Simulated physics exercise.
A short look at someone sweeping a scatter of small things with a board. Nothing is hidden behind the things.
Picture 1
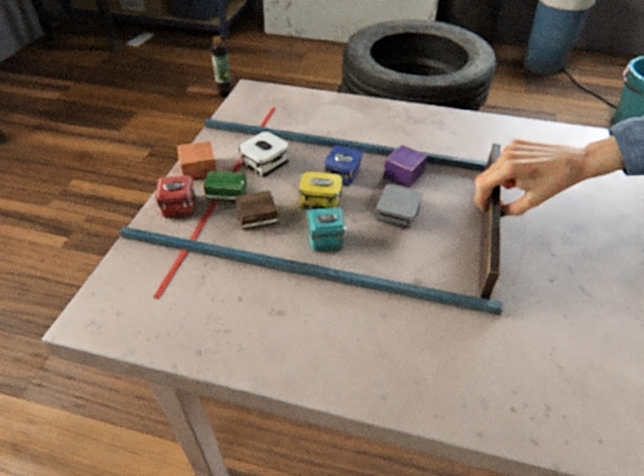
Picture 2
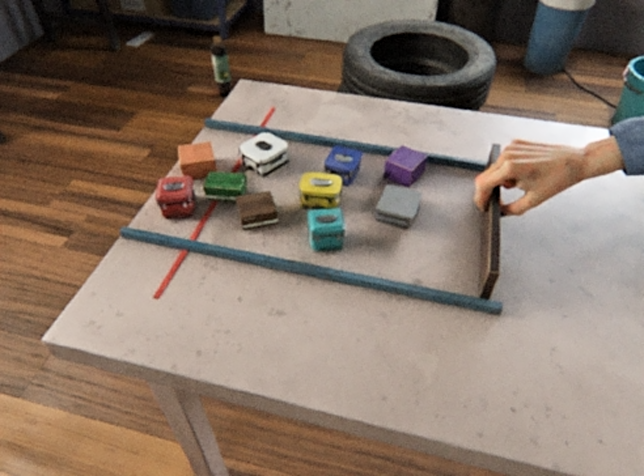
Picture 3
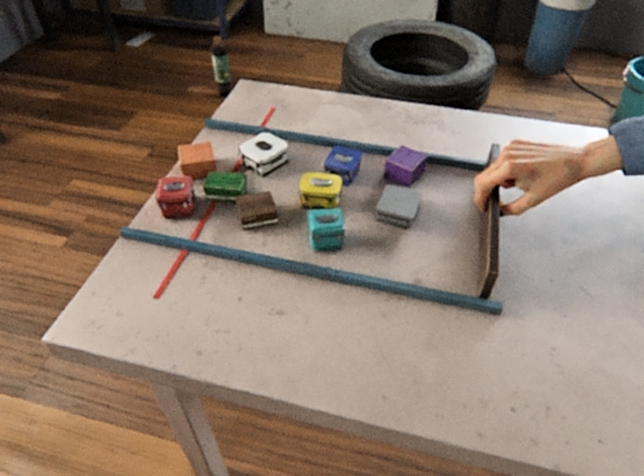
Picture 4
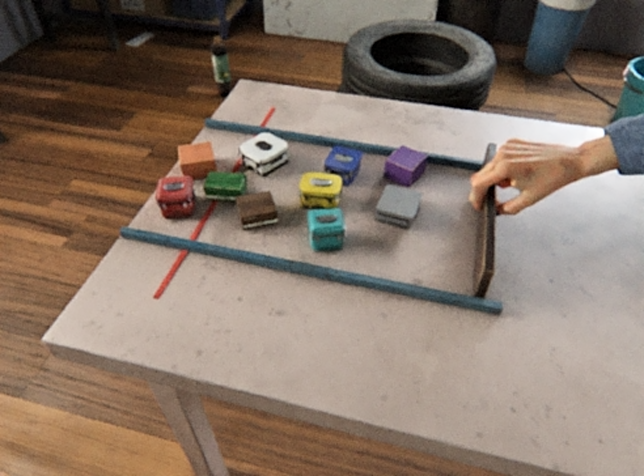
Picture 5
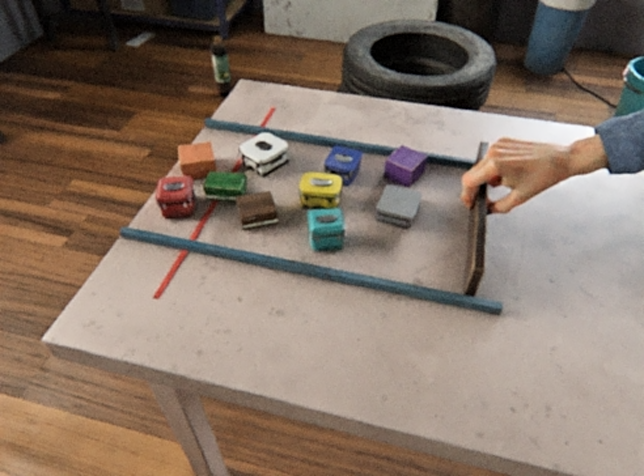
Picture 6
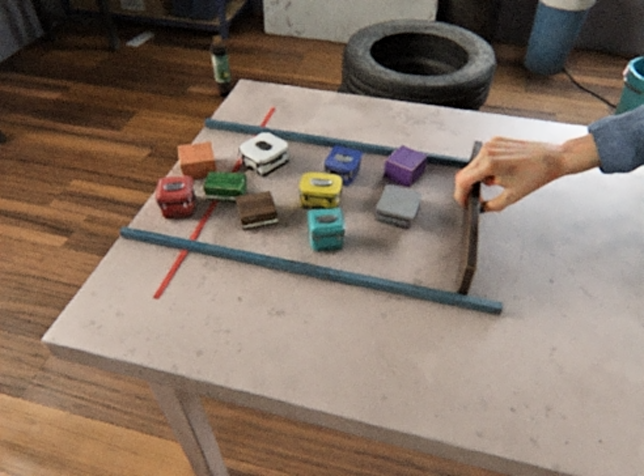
A dark board, held upright by a hand at the right end of two blue rails on a table, stays nearly still at first. The hand then slides it slightly left, toward the scattered colourful blocks and cases, which stay in place, some near a red tape line, with a gap still between.
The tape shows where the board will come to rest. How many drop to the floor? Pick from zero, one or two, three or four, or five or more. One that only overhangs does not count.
The number that fall off is three or four.
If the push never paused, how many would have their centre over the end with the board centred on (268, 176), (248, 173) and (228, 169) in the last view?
In that order 1, 2 and 4.
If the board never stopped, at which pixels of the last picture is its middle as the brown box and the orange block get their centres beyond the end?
For the brown box at (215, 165), for the orange block at (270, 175).
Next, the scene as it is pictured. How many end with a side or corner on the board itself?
3 of them.
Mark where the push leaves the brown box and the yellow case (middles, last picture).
The brown box stops around (168, 187); the yellow case around (178, 163).
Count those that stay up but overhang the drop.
That would be 2.
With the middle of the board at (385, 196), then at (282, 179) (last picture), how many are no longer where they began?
The counts are 2 and 10.
Early on, none off yet; orange block at rest near (198, 161); red case at rest near (177, 197); green box at rest near (226, 187).
Finally, the number that fall off is three or four; lost, white case, green box, red case and orange block.
